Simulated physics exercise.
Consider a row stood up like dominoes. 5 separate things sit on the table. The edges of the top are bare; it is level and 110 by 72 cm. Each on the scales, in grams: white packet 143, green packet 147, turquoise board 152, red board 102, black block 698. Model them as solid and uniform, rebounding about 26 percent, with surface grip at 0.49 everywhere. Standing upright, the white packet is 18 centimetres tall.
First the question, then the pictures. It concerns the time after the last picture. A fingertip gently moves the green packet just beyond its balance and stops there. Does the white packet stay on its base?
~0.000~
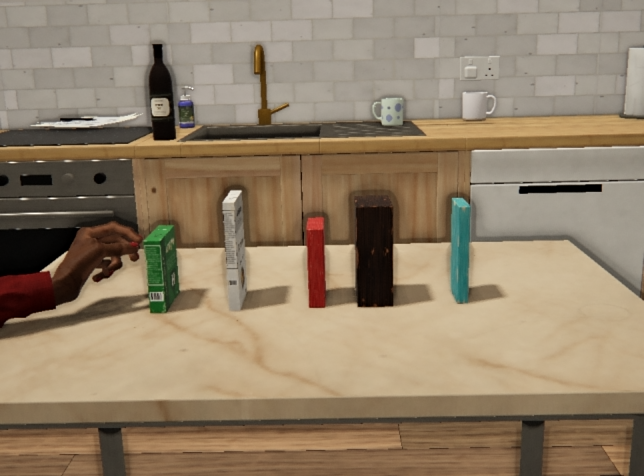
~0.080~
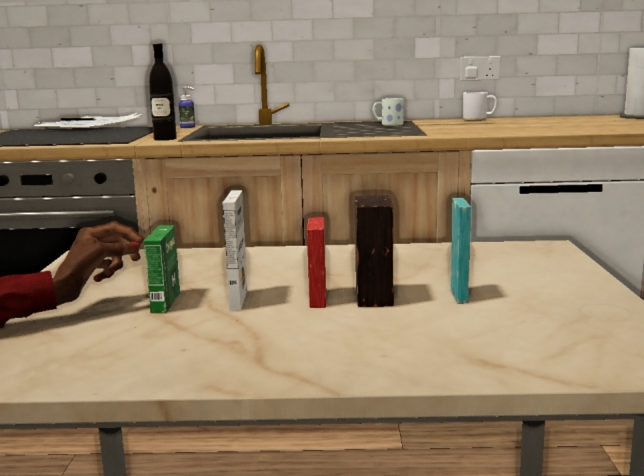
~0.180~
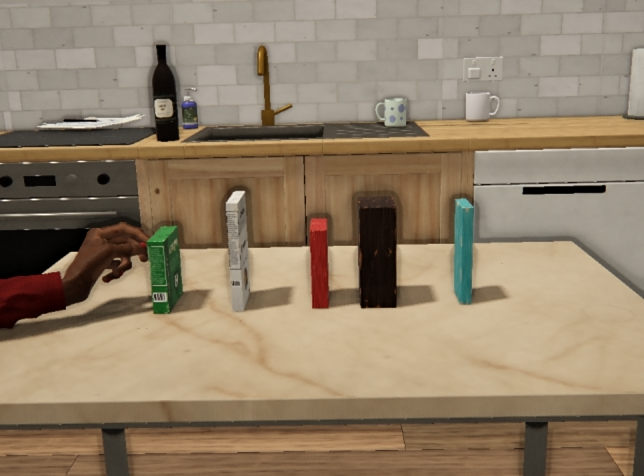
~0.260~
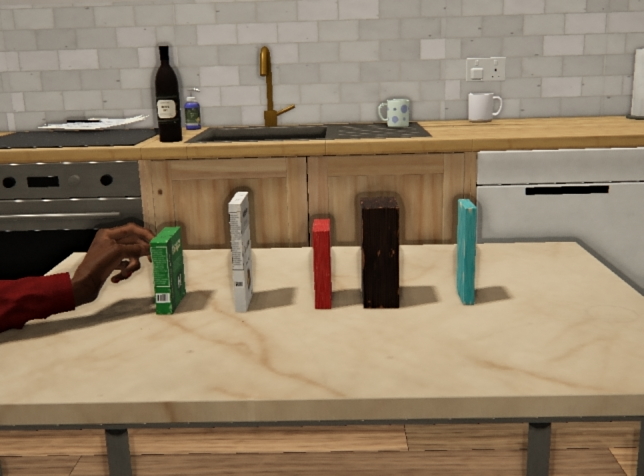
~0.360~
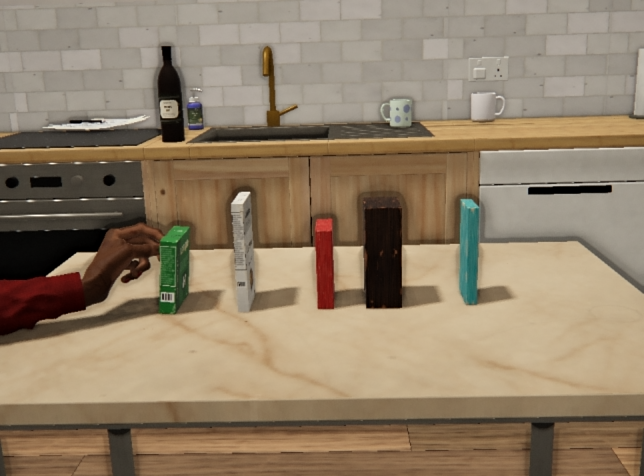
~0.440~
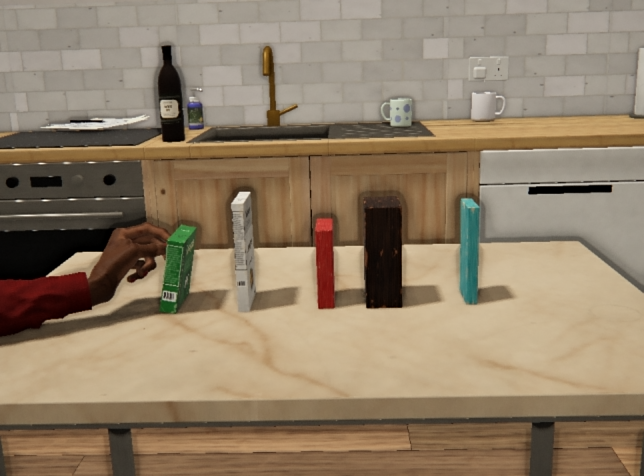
It comes down.
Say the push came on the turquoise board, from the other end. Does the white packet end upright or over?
In that case the white packet does not fall.
After 0.84 s, green packet 72° over; white packet leaning 16° near (262, 251).
After 1.04 s, green packet 90° over; white packet leaning 50° near (299, 264); red board leaning 22°.
At rest (1.9 s), tipped over on the table, white packet; the other 2 in place, give or take 5 cm. Seen from the same camera at the end, white packet near (296, 266).
